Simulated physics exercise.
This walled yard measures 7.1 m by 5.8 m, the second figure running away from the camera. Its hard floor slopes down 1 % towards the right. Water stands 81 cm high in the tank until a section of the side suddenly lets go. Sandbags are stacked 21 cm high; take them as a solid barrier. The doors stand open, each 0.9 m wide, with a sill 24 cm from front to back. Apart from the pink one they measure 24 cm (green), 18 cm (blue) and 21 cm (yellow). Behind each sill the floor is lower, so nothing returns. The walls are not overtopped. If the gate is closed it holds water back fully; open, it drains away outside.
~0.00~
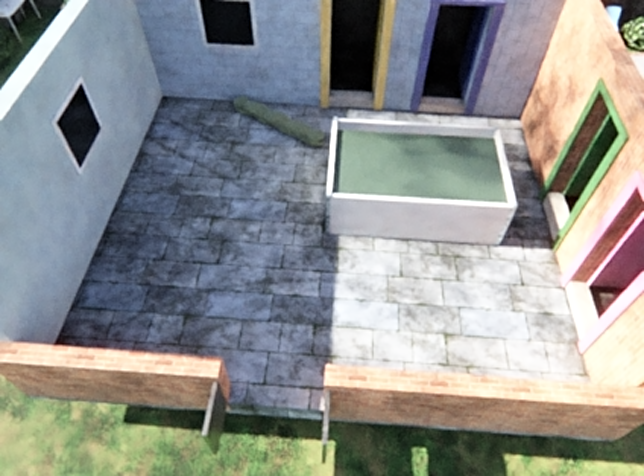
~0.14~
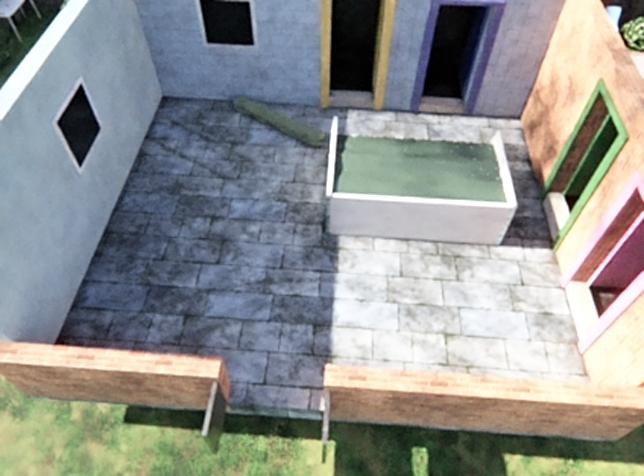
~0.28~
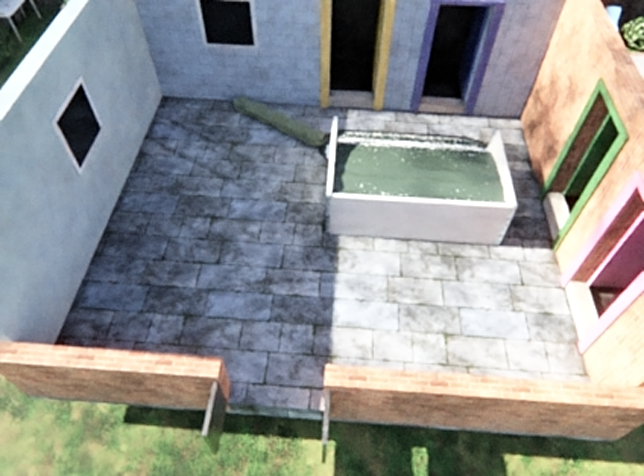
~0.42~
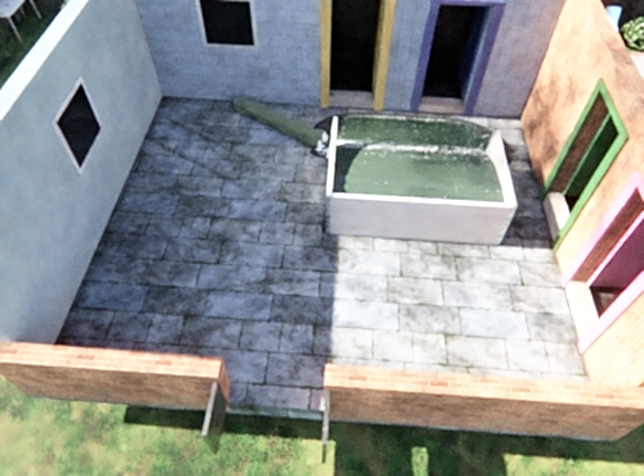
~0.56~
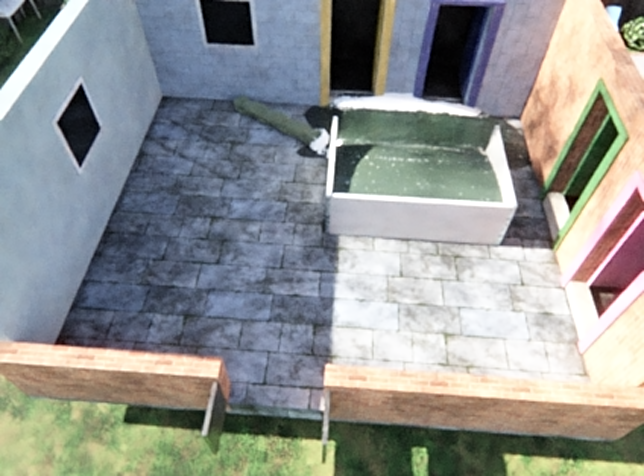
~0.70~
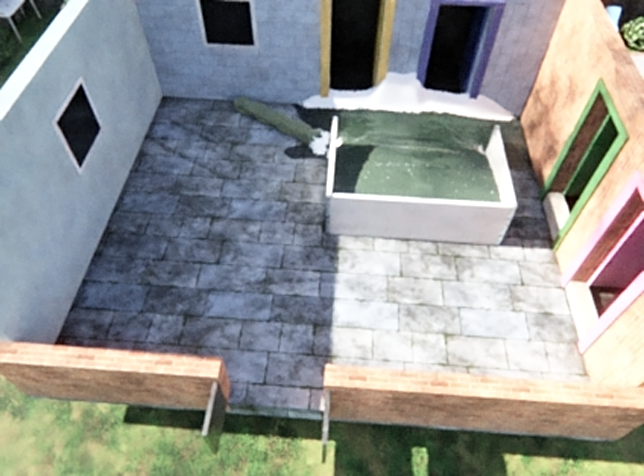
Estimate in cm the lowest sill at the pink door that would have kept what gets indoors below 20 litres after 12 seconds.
Close to 6 cm is just enough.
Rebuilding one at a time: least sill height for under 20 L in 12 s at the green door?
Roughly 6.0 cm at green.
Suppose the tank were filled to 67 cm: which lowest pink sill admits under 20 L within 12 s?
Then roughly 5.0 cm.
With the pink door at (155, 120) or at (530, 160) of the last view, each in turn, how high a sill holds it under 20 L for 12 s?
Roughly 9.5 and 22 cm.
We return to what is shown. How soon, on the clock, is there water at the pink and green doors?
Arrival: Pink 2.6 s, green 2.0 s.
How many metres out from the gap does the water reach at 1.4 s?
Roughly 4.2 m.
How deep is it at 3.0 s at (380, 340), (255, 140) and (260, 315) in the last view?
Roughly 0, 4 and 0 cm, in turn.
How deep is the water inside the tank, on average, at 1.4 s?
Some 31 cm.
After 1.4 s water covers 20 % of the floor, deepest (56 cm) near (517, 118); it has not reached the pink door.
After 3.0 s water covers 45 % of the floor, deepest (36 cm) near (260, 108); 6 cm at the pink door, 0 litres in over its 16 cm sill.
After 12.0 s water covers 95 % of the floor, deepest (14 cm) near (595, 412); 7 cm at the pink door, 0 litres in over its 16 cm sill.
At the pink door as built, the water arrived by 2.7 s and peaked near 10 cm at 4.0 s.
With a sill of 5 cm, 33 litres would have come in within the 12 s; with 8 cm, 8 litres. So under 20 litres takes about 6 cm.
